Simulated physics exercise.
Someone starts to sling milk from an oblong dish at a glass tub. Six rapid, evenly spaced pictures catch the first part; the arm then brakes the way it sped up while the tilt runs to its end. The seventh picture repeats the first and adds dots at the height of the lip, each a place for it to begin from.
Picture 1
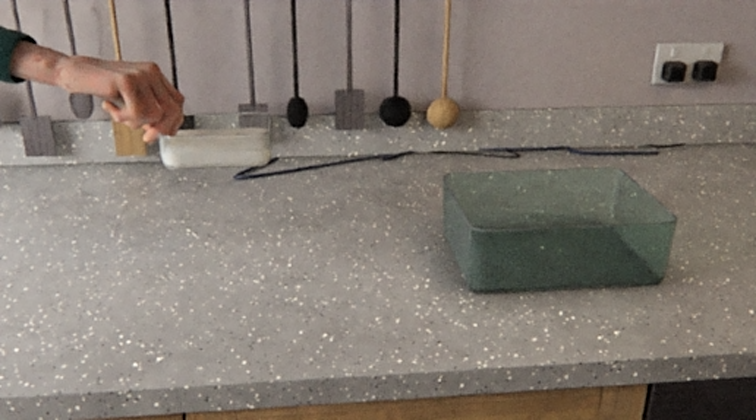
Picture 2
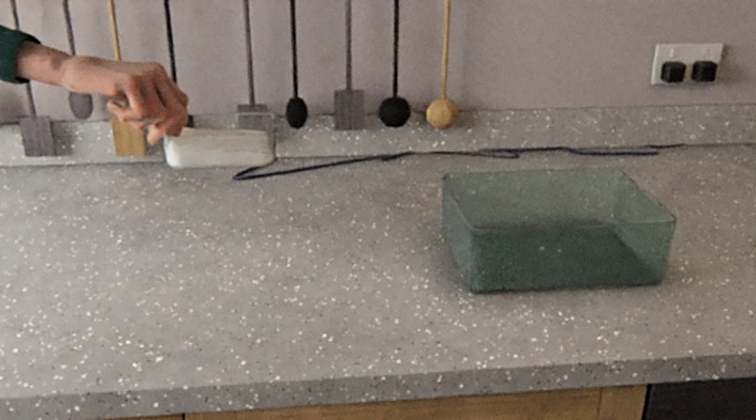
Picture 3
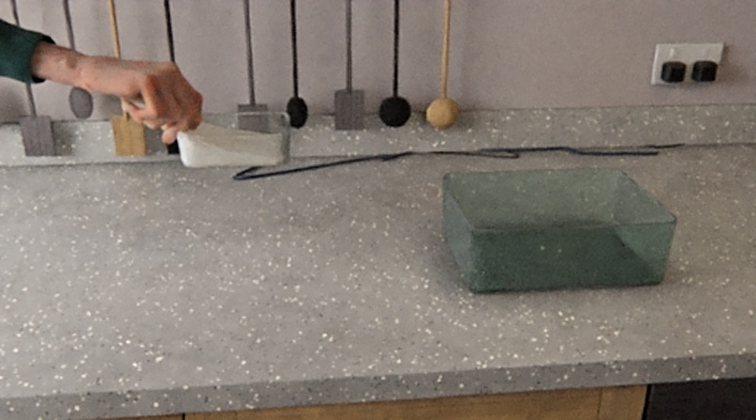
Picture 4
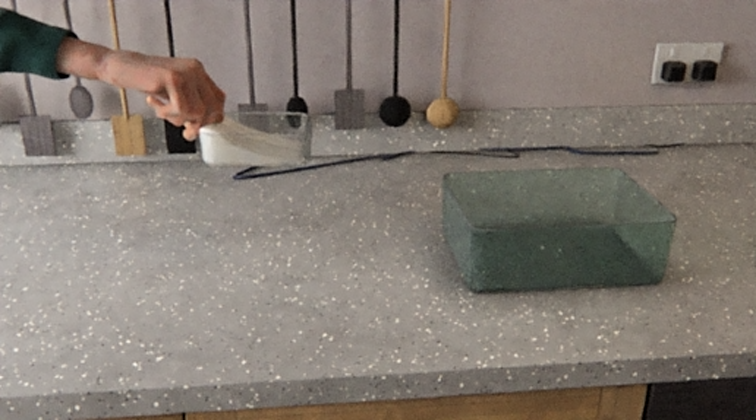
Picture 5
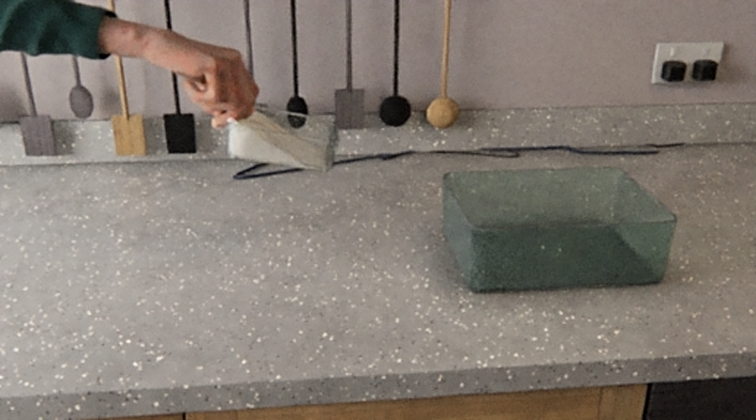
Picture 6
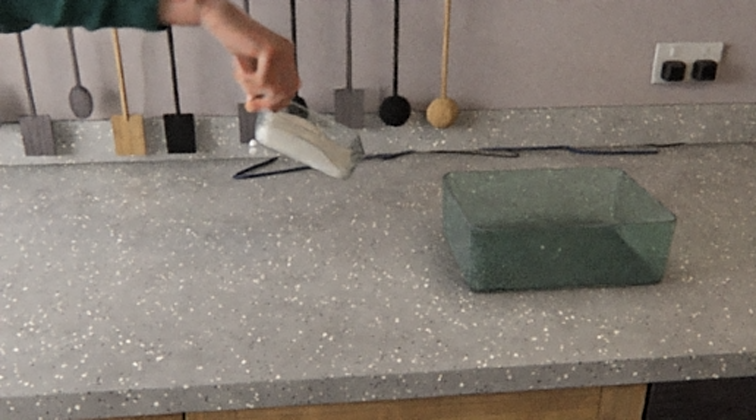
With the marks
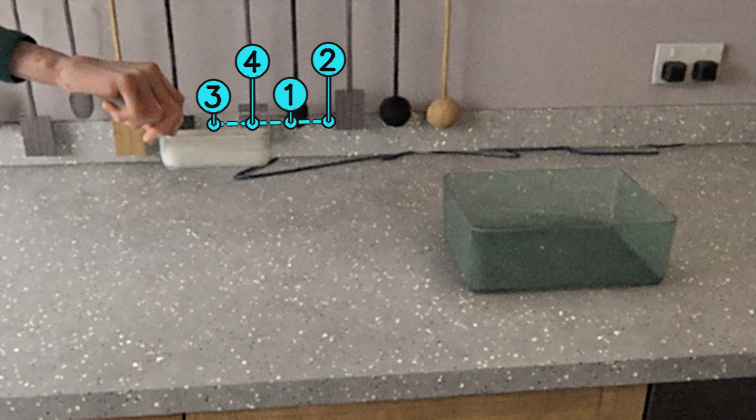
On a speckled grey countertop, a hand carried a small clear dish of milk from the left toward a green glass tub, holding it fairly level at first, then tilting it down to the right.
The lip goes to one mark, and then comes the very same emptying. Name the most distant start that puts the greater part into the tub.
The limit is 1.
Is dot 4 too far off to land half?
Yes, it does.
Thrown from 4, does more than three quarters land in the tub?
No.
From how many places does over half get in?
Two of the four.
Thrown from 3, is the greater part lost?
Yes, it does.
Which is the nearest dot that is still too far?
That would be 4.
On the marked copy, 1 at (290, 122); 2 at (328, 121); 3 at (213, 124); 4 at (252, 123).
With 1, about 72 % lands in the tub, 23 % falls short and 5 % goes beside or beyond.
With 2, about 82 % lands in the tub, 11 % falls short and 7 % goes beside or beyond.
With 3, about 3 % lands in the tub, 93 % falls short and 4 % goes beside or beyond.
With 4, about 28 % lands in the tub, 65 % falls short and 7 % goes beside or beyond.
